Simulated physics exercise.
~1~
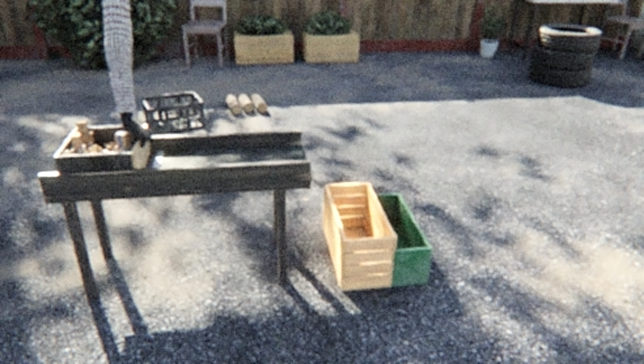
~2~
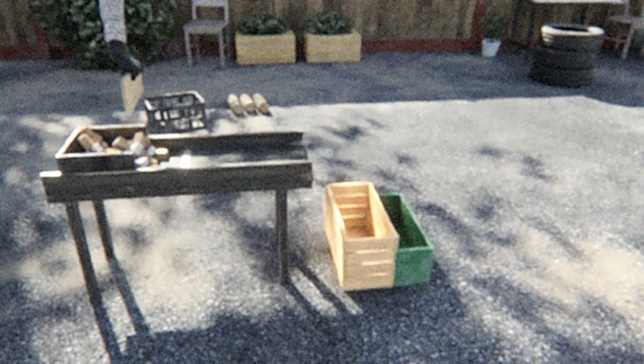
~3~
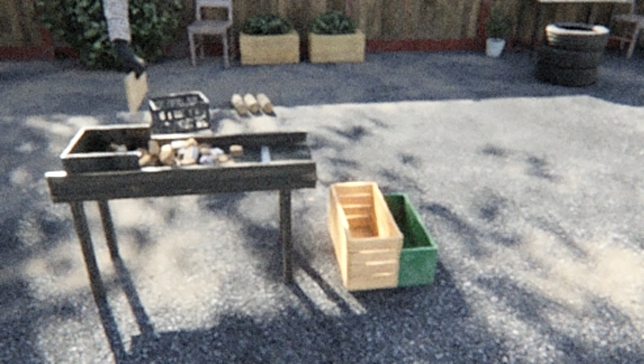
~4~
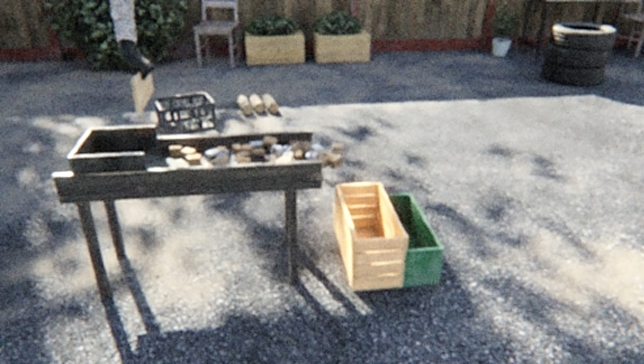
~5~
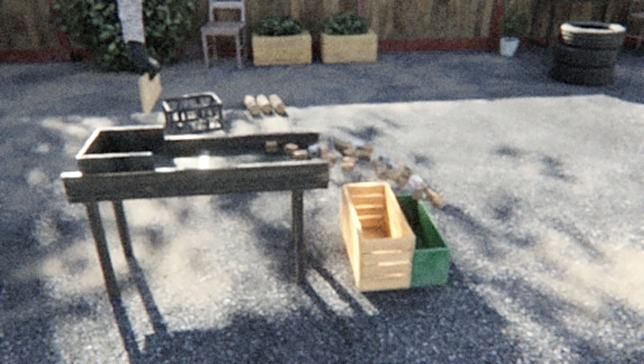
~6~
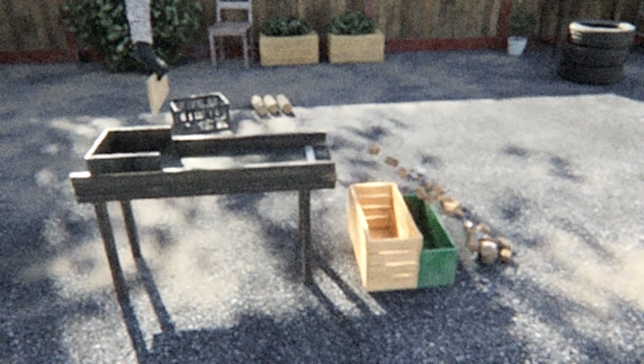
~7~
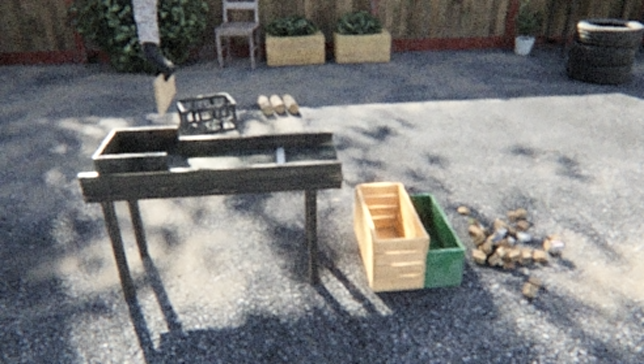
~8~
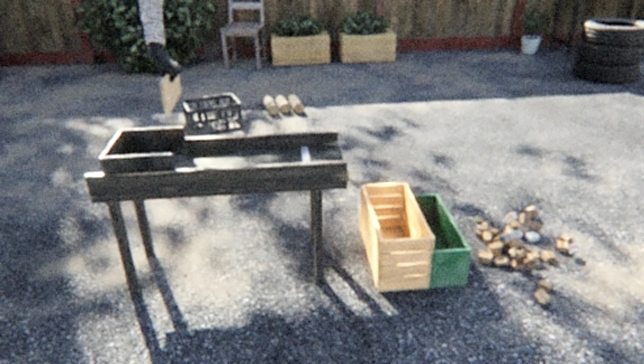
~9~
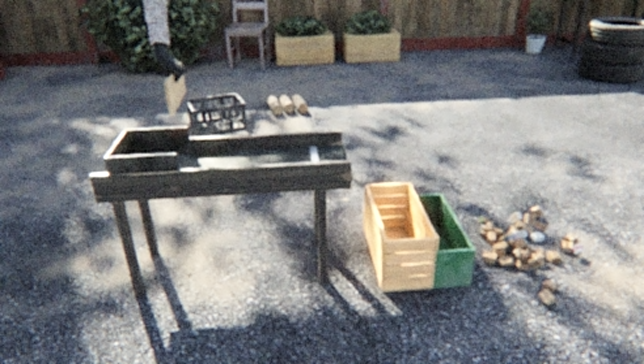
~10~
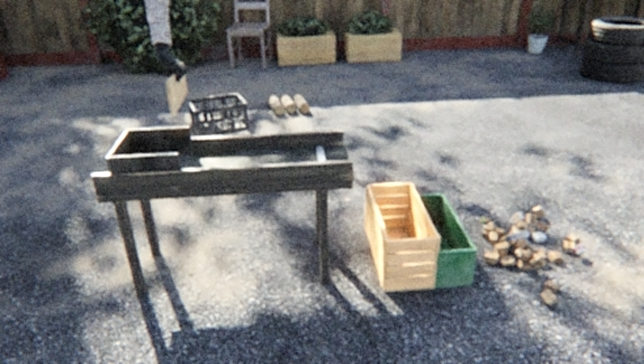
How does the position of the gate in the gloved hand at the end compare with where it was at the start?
At the start the gate is down at the black pen, with the gloved hand on it. By the end it has been lifted clear and is held upright above the pen.
